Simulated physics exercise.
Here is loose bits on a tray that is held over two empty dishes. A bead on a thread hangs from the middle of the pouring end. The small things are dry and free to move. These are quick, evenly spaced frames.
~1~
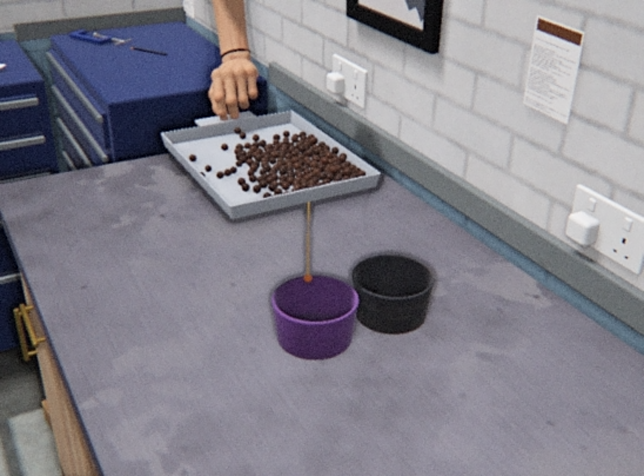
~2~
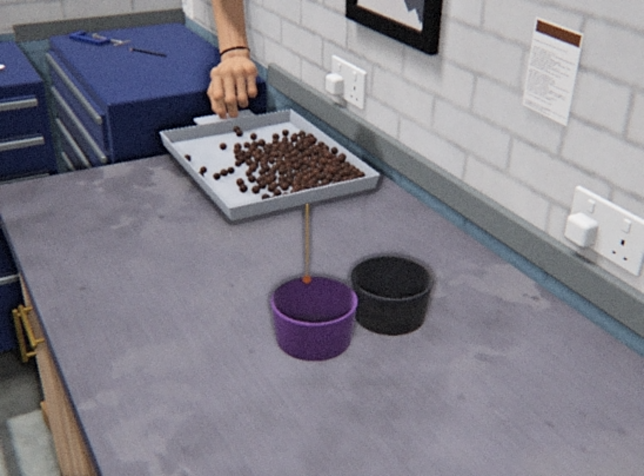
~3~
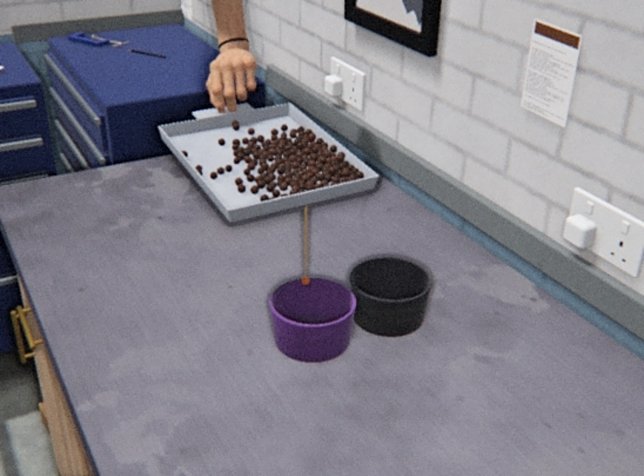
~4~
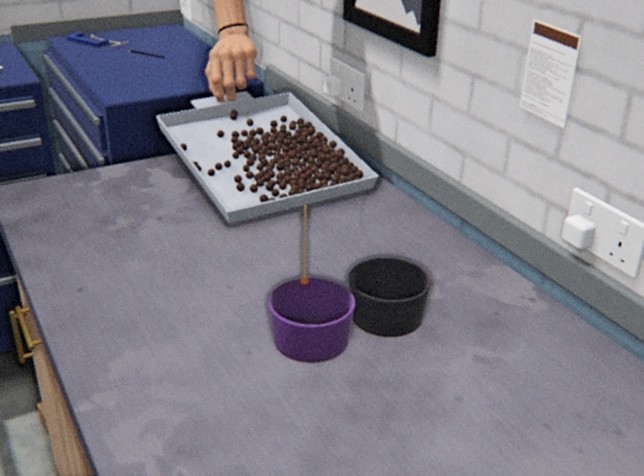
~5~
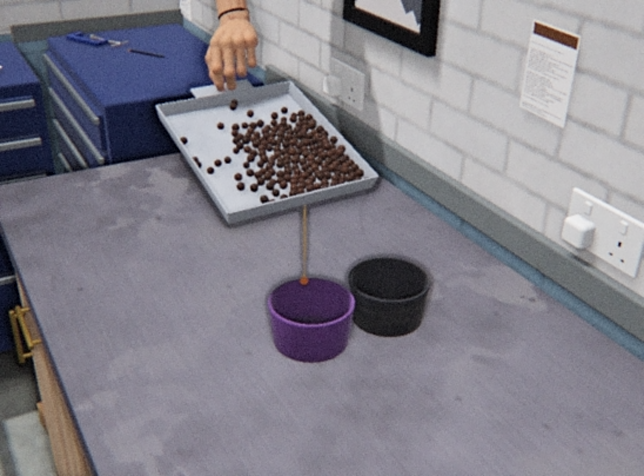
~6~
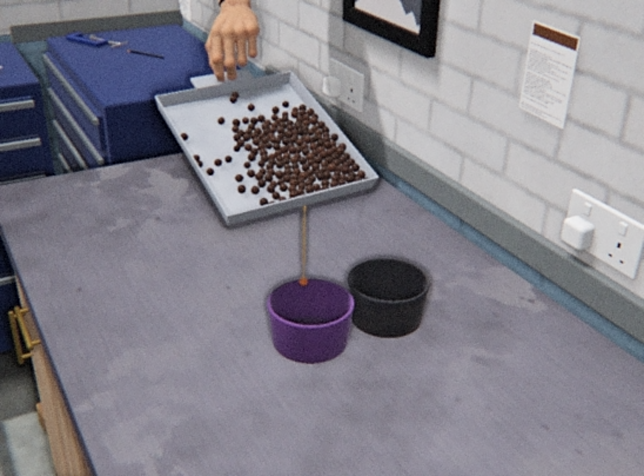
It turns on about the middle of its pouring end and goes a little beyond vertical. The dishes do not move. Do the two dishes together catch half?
In the dishes lies only the smaller part of it.
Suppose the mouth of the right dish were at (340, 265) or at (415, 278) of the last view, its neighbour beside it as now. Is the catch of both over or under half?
The first try: The smaller part. The second: Below a half.
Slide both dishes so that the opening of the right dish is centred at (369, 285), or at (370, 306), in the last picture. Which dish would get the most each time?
At the first place the left-hand dish, at the second left.
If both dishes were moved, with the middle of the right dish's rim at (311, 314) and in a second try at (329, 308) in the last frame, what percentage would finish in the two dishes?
Roughly 80 per cent, and 80 per cent.
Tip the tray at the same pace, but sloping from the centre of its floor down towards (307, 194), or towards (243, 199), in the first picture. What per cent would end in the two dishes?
In turn 60 and 0 in a hundred.
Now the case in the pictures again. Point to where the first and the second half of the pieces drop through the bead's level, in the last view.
The first part at (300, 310); the rest at (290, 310).
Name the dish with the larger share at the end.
Fuller: Left.
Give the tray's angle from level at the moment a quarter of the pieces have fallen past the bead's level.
Roughly 80°.
Just after the last frame, tray tipped steeply; almost all on the tray; just a few in the left dish; about a tenth in the air.
A moment on, tray tipped right over; about a tenth on the tray; roughly a quarter in the left dish; just a few in the right dish; roughly half outside both; roughly a quarter in the air.
Further on, tray tipped past a quarter turn; roughly a third in the left dish; just a few in the right dish; roughly two thirds outside both.
When it is over, tray tipped past a quarter turn; roughly a third in the left dish; just a few in the right dish; roughly two thirds outside both.
